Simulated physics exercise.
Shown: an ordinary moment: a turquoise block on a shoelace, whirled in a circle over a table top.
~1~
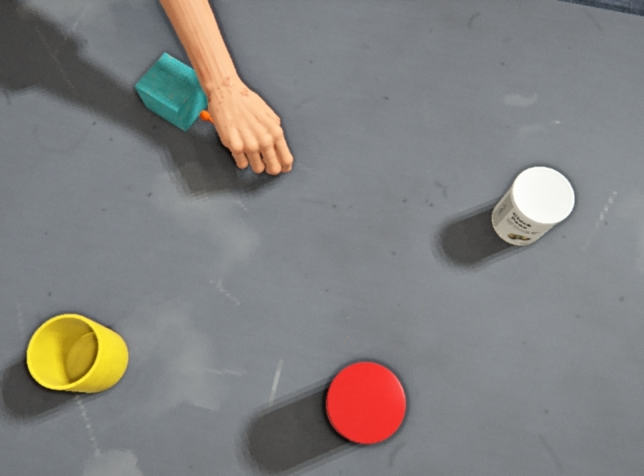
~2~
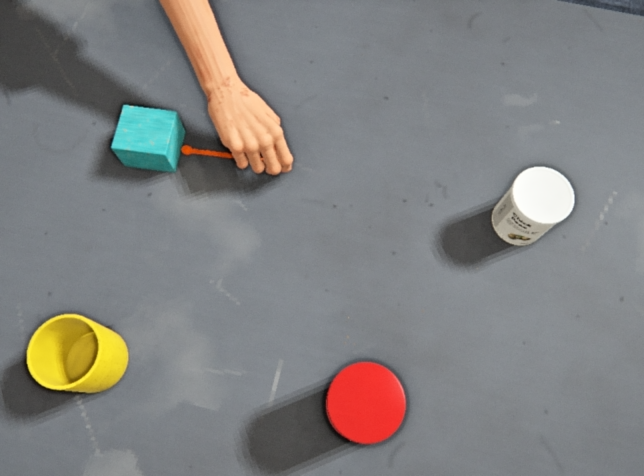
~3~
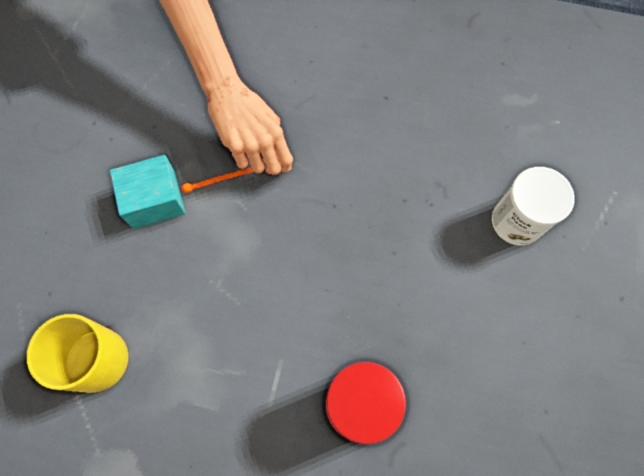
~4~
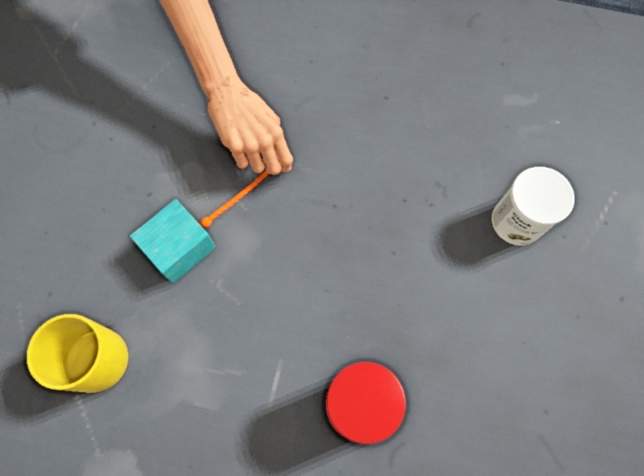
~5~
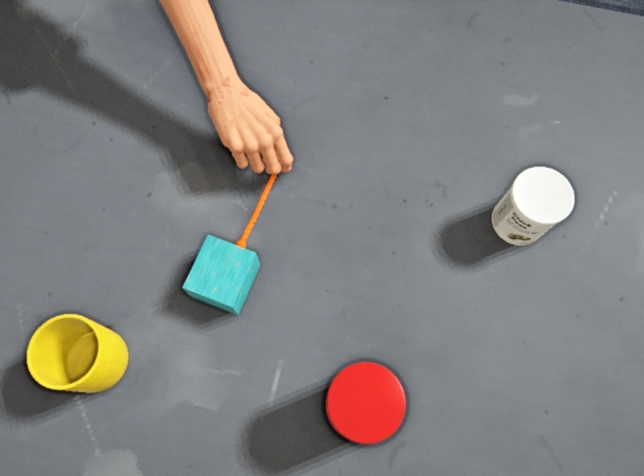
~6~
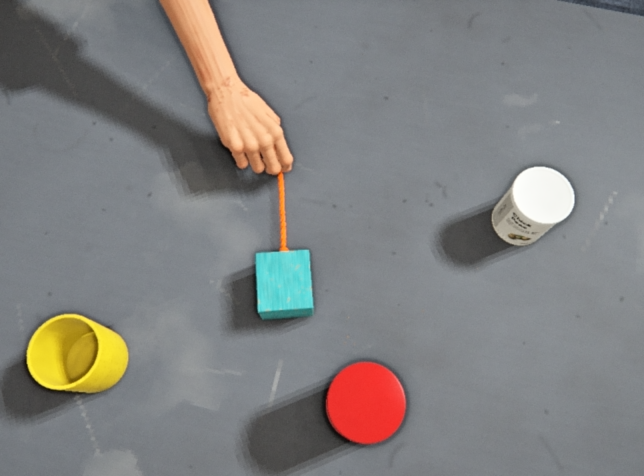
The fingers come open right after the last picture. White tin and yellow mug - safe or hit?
White tin - hit; yellow mug - safe.
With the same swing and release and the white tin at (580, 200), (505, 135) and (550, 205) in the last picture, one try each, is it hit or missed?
Hit / clear / hit.
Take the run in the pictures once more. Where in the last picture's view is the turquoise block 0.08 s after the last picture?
At the stated time, position (404, 259).
Then, 0.08 s after the last picture, block near (405, 259).
Then, 0.20 s after the last picture, block near (501, 252); white tin pushed aside.
At rest, block near (529, 274); white tin pushed aside. The white tin gets hit and the yellow mug escapes it.
